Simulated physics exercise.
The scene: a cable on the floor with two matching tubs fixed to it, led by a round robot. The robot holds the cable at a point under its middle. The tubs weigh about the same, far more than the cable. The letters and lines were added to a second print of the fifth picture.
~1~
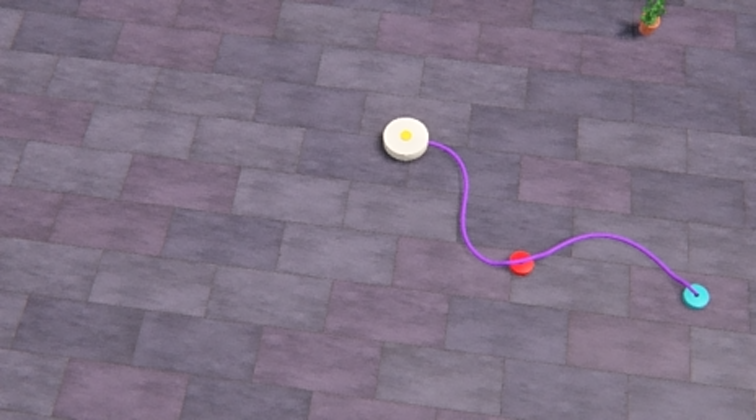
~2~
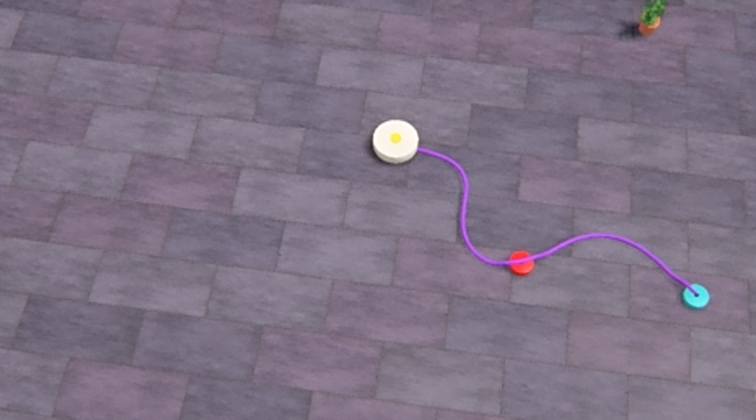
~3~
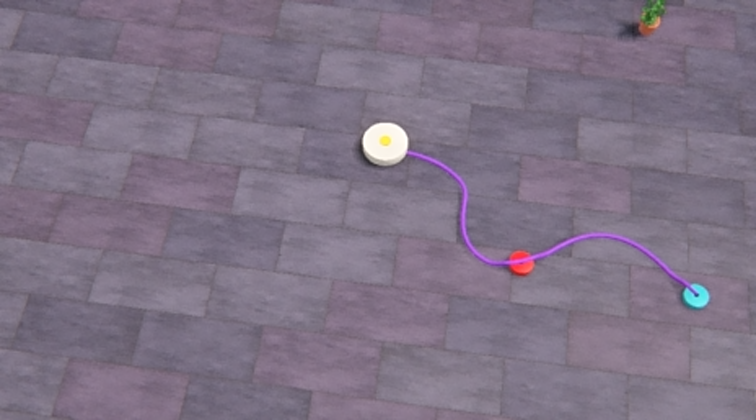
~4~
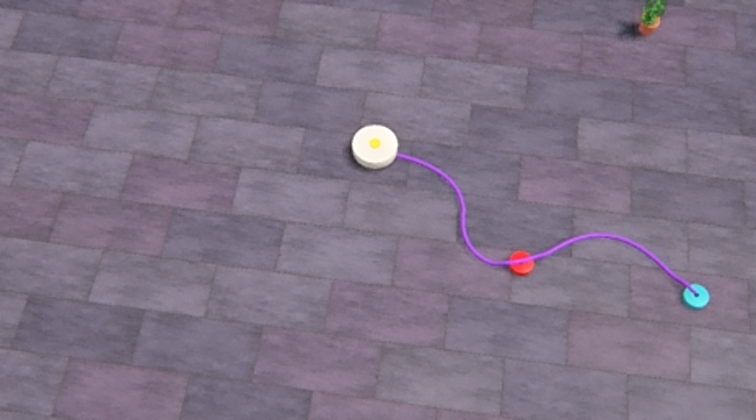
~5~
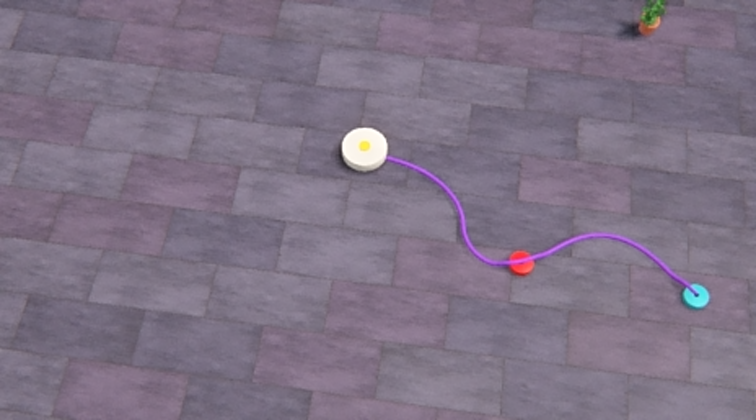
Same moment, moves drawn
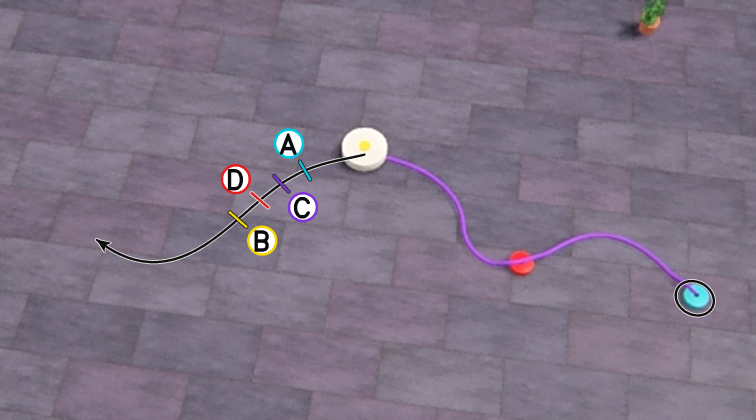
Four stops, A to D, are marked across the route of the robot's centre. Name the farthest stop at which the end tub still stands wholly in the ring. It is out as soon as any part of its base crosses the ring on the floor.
No farther than C.
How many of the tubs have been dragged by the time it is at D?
Two.
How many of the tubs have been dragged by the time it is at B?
By then, two.
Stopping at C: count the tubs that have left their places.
One.
On the marked copy, A at (305, 171); B at (238, 219); C at (281, 184); D at (260, 200); the ring at (695, 298); the route from (365, 155) via (232, 224) to (97, 240).
Following C. Soon after the start, robot (334, 157); turquoise tub (696, 296); red tub (521, 263).
Later, robot (304, 166); turquoise tub (696, 296); red tub (507, 251).
In the end, robot (281, 180); turquoise tub (695, 296); red tub (493, 242); the ringed tub at the far end is still in its ring.
As for the rest, A is safe but short; B drags the last tub to (663, 287); D drags the last tub to (681, 292).
